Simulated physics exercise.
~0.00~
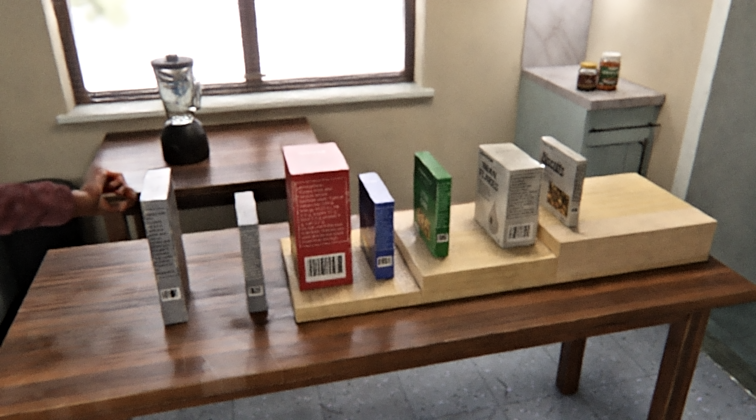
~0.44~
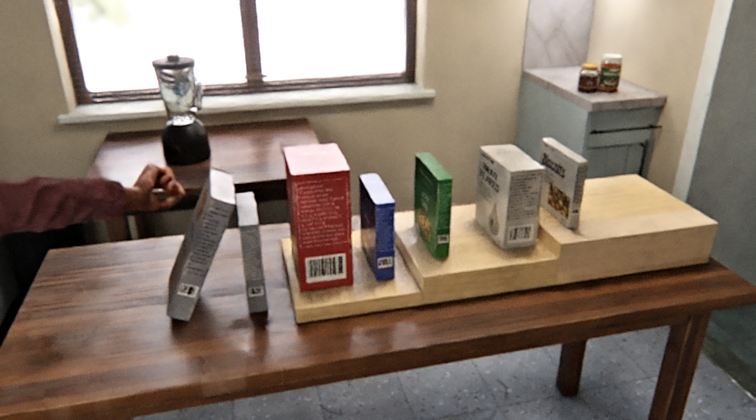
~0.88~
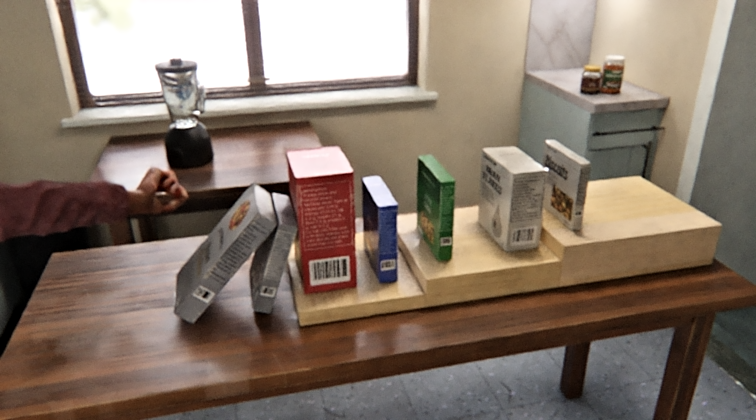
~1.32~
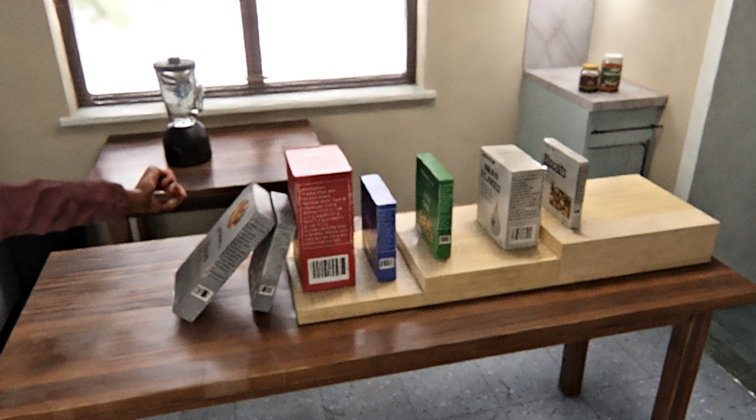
In a room with a bright window, a slightly swaying view looks across a dark wooden table toward a blender on a smaller table behind. Seven boxes stand on end in a row, two grey ones on the tabletop at left, then red, blue, green and two pale ones on low wooden steps rising to the right. A hand at the left tips the first grey box rightward. It leans into the thinner grey box, which tilts against the red one. Both grey boxes rest aslant, while the red, blue, green and pale boxes remain standing.
